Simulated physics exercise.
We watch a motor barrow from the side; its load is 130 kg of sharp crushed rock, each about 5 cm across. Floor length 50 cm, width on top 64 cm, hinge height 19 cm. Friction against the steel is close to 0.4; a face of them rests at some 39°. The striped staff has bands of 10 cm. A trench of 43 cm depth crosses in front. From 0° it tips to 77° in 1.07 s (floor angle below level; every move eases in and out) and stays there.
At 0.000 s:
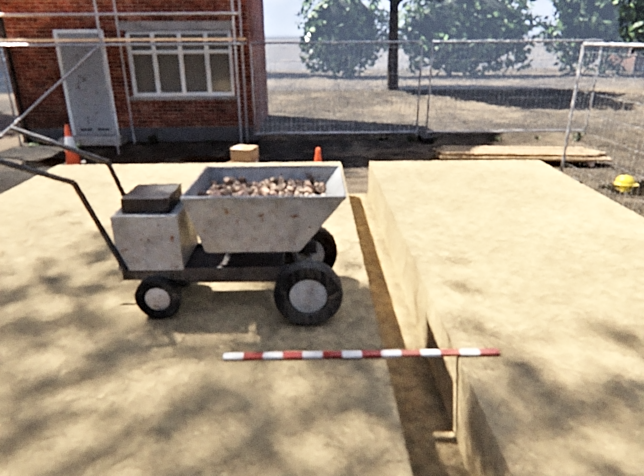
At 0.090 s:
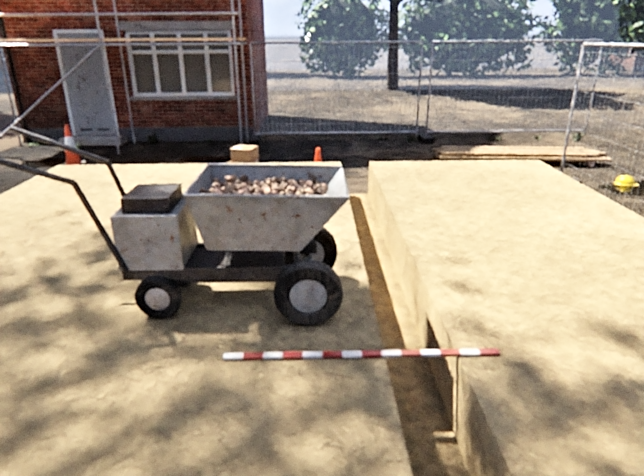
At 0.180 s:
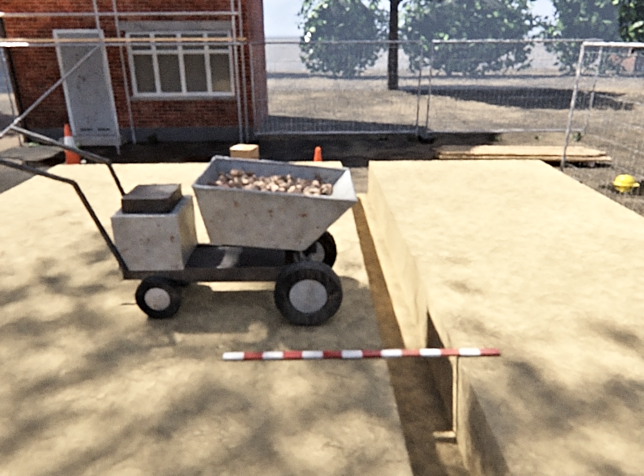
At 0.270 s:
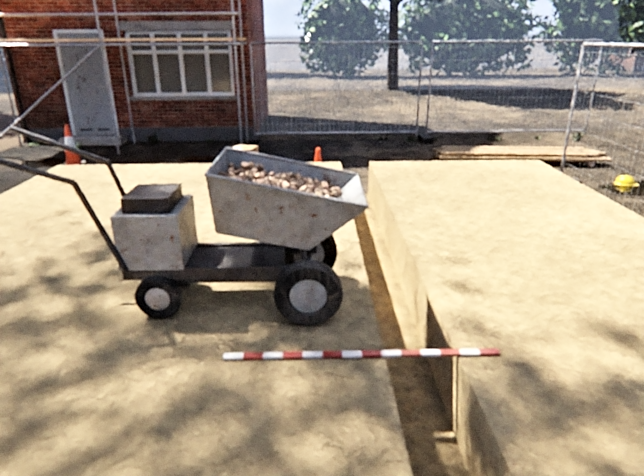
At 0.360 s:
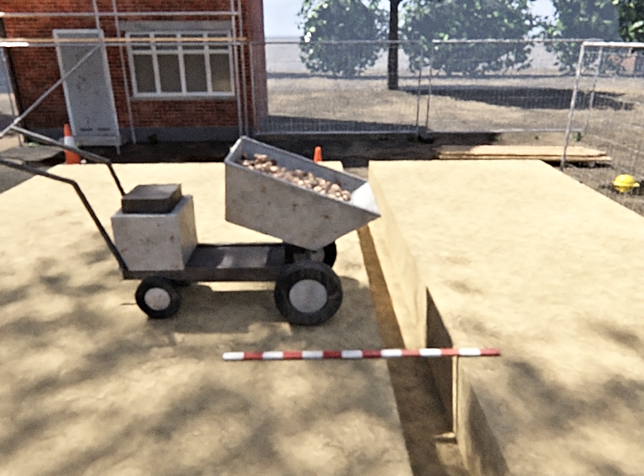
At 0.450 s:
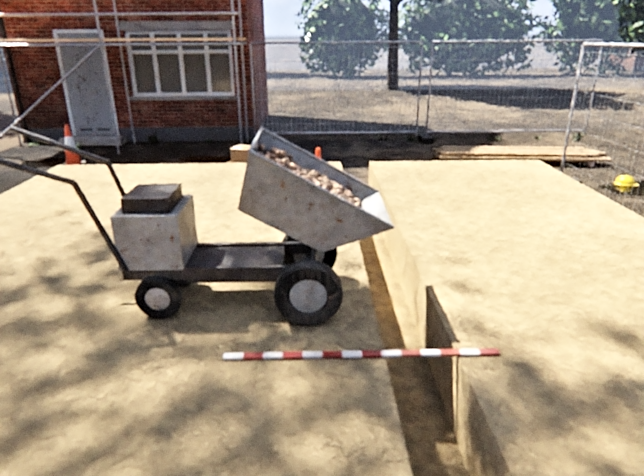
Fenced building site beside a brick building, a motor barrow's grey skip of crushed rock tilting steadily rightward beside a trench.
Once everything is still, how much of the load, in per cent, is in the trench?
Close to 67 in a hundred.
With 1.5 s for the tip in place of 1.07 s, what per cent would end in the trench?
It would be near 70 per cent.
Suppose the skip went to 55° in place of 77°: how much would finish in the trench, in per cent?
In that case some 5 per cent.
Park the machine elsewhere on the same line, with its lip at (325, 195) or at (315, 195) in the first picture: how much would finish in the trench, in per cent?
First some 85, then 95 per cent.
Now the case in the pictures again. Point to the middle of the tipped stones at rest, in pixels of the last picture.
Near (418, 337).
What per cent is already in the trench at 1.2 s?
About 15 per cent by then.
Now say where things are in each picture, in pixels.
In the first frame, the skip is at 0°, its lip at (346, 197); the top of the load is at (262, 186).
The second frame shows lip at (349, 198), floor tilted 2°, highest stones at (236, 185); the stones move at 0.3 m/s on average.
The third frame shows lip at (357, 201), floor tilted 6°, highest stones at (236, 180); the stones move at 0.5 m/s on average.
The fourth frame shows lip at (368, 207), floor tilted 12°, highest stones at (241, 170); the stones move at 0.7 m/s on average.
In the fifth frame, the skip is at 20°, its lip at (381, 216); the top of the load is at (252, 161); the stones move at 0.8 m/s on average.
In the sixth frame, the skip is at 29°, its lip at (394, 228); the top of the load is at (266, 155); the stones move at 0.9 m/s on average.
After 0.8 s the floor is at 65°; 100 % in the skip; the foremost stones are at (403, 252).
After 1.2 s the floor is at 77°; 69 % in the skip, 14 % in the trench, 17 % past the trench; the foremost stones are at (469, 290).
After 1.5 s the floor is at 77°; 31 % in the skip, 35 % in the trench, 34 % past the trench; the foremost stones are at (546, 287).
After 3.5 s the floor is at 77°; 0 % in the skip, 67 % in the trench, 33 % past the trench; the foremost stones are at (575, 285).
